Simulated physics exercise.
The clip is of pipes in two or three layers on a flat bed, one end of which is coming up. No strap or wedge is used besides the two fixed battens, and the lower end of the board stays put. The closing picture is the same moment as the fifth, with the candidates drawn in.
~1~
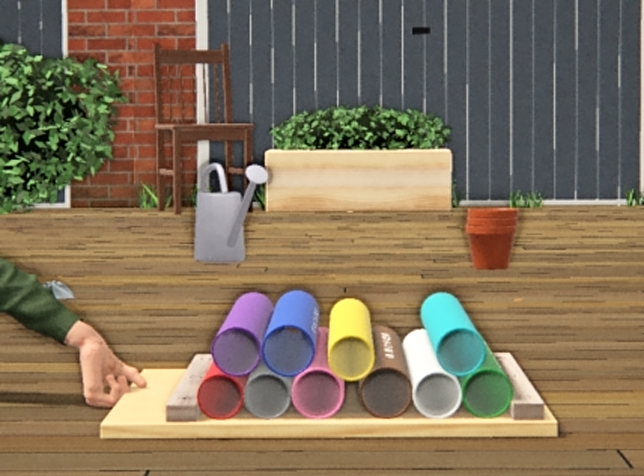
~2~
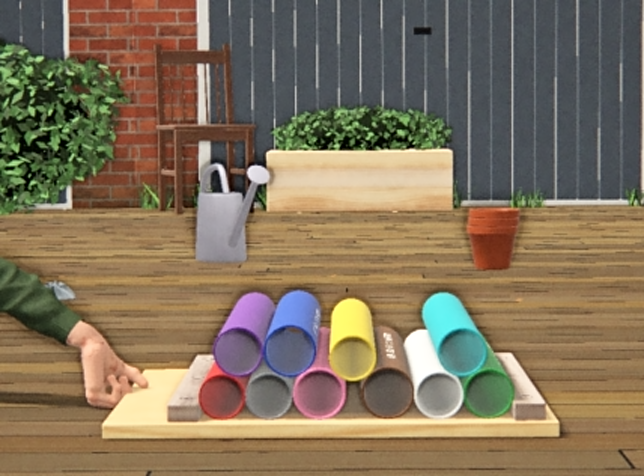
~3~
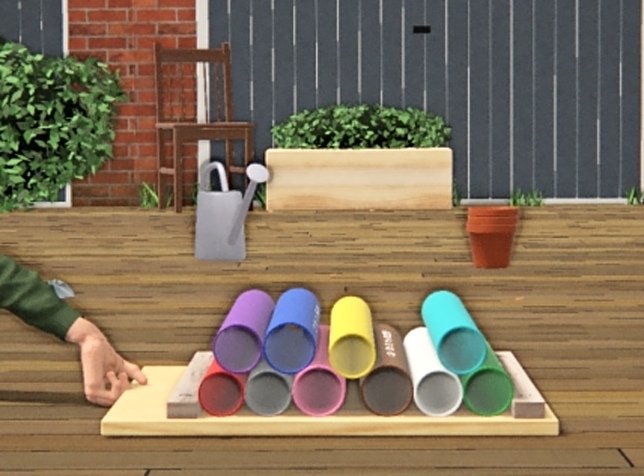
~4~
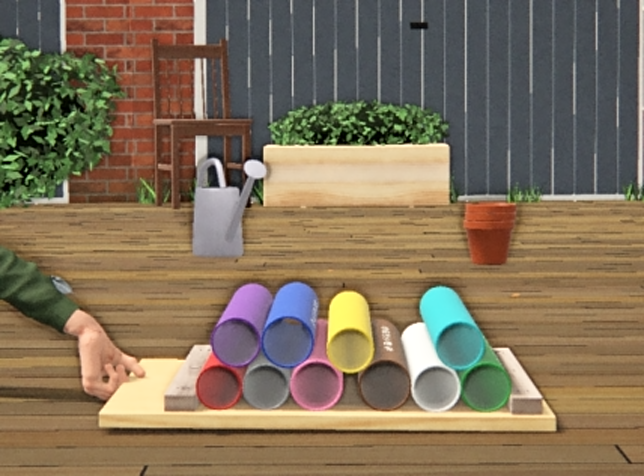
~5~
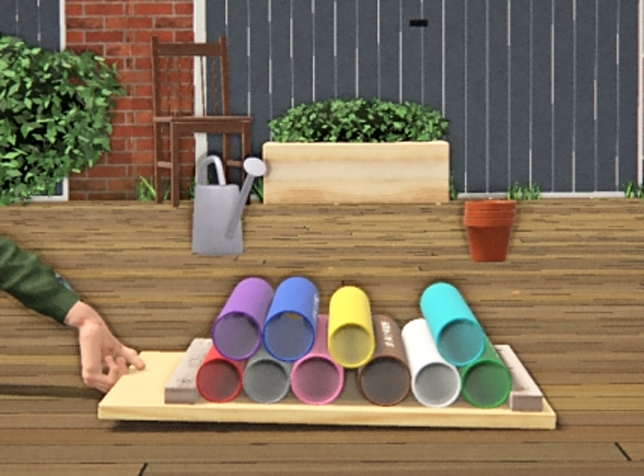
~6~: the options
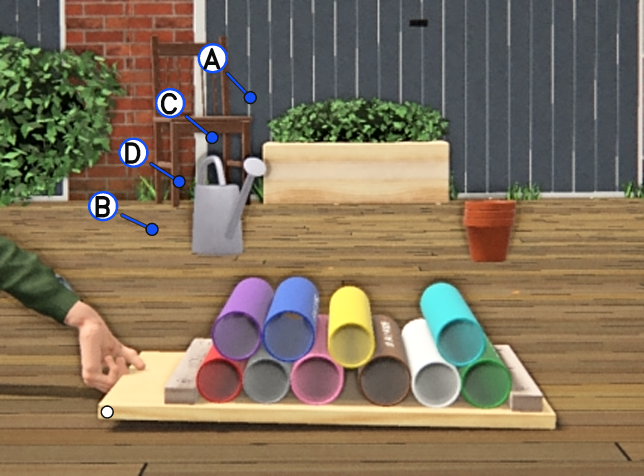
At the start, a hand grips the left end of a flat wooden board on a deck, where colourful pipes lie stacked in two layers between end blocks. The hand then raises that end very slightly, giving the board a faint tilt, while the pipes stay in their places in the stack.
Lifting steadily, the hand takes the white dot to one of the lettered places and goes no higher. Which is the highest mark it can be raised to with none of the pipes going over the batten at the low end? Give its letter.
It can be raised to B.
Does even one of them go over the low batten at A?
At A: Yes.
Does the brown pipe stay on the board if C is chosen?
Yes.
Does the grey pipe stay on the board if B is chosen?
Yes, with B.
On the marked copy, A at (250, 98); B at (152, 229); C at (212, 138); D at (179, 182); the white dot at (107, 412).
With B. Early on, board at 16°.
Further on, board at 26°.
At the end, board at 26°, none over the low batten.
As for the rest, A four over the low batten (yellow, blue, turquoise, purple); C four over the low batten (yellow, blue, turquoise, purple); D four over the low batten (yellow, blue, turquoise, purple).
